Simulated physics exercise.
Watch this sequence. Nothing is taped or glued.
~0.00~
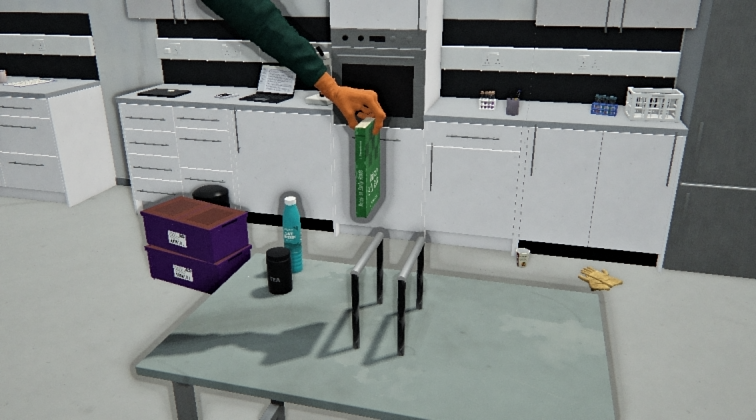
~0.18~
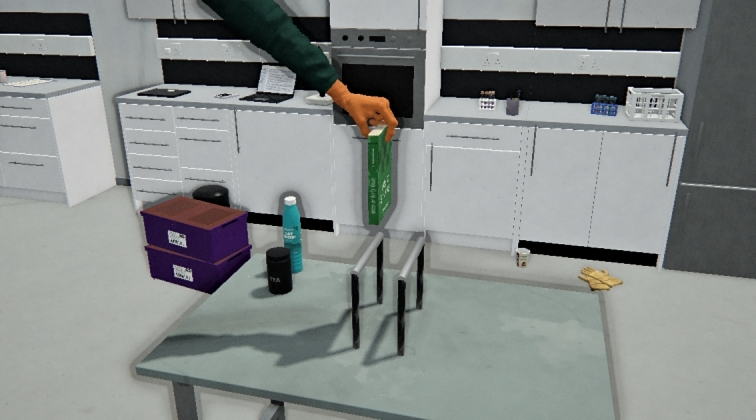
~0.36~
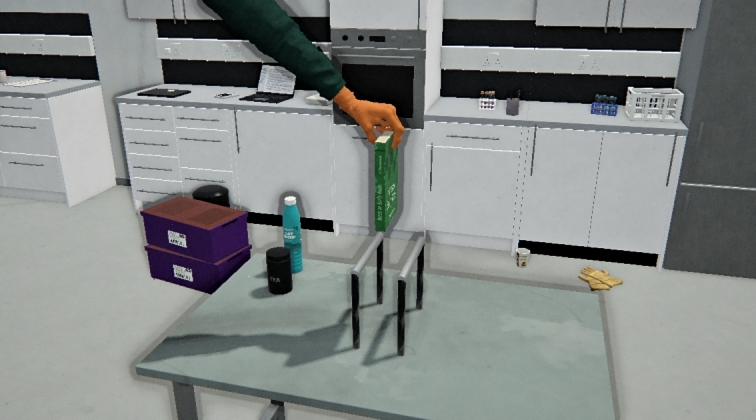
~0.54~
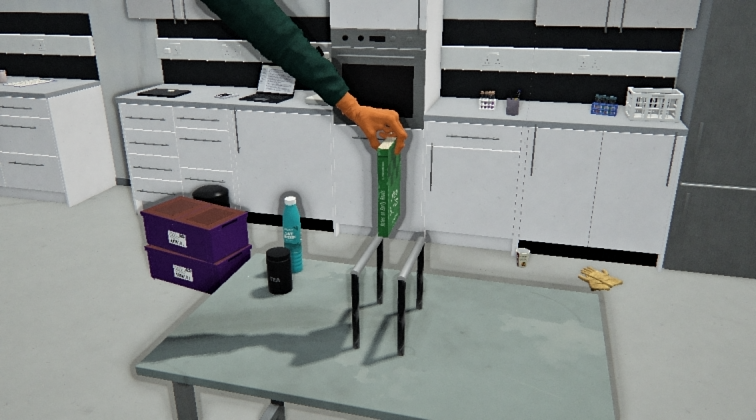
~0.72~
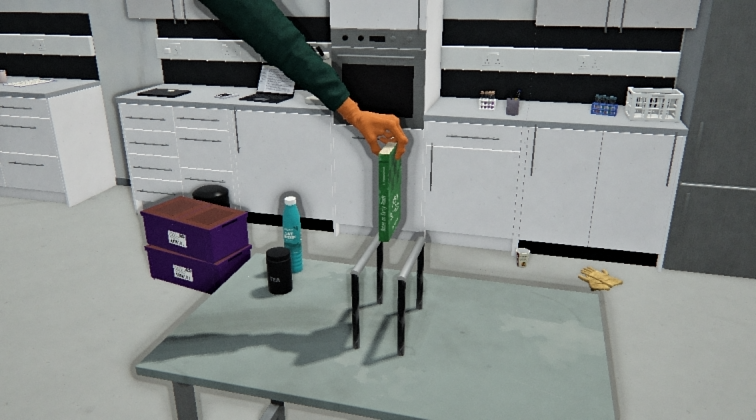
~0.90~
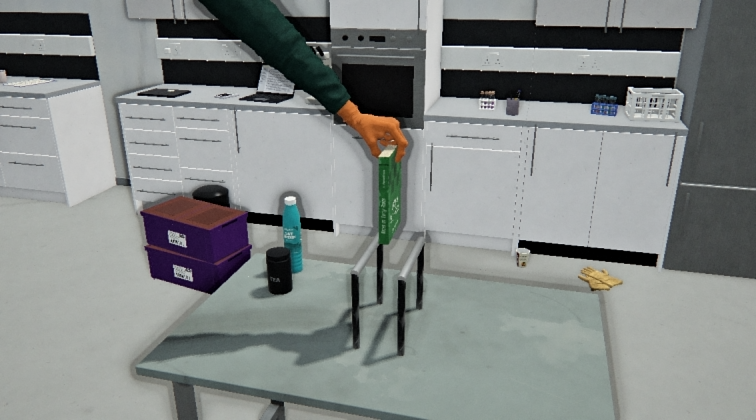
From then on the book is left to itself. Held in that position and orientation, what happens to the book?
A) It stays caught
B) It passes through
(B) It passes through.
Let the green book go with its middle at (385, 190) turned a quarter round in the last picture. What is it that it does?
Result: Held back.
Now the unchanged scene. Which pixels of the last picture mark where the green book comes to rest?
Close to (390, 291) in the last picture.
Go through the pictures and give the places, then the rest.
In the first picture, on its way; green book (368, 165); turquoise bottle (292, 235).
In the second picture, on its way; green book (381, 172); turquoise bottle (292, 235).
In the third picture, on its way; green book (387, 178); turquoise bottle (292, 235).
In the fourth picture, on its way; green book (390, 184); turquoise bottle (292, 235).
In the fifth picture, on its way; green book (390, 189); turquoise bottle (292, 235).
In the sixth picture, poised above the slot; green book (390, 191); turquoise bottle (292, 235).
After 1.10 s, green book slid a little near (390, 209).
After 1.20 s, green book slid about its own width near (390, 258).
After 1.40 s, green book slid well along near (390, 287).
At rest (1.9 s), moved from the start, green book; the other 2 in place. Seen from the same camera at the end, green book near (390, 291). The book drops through.
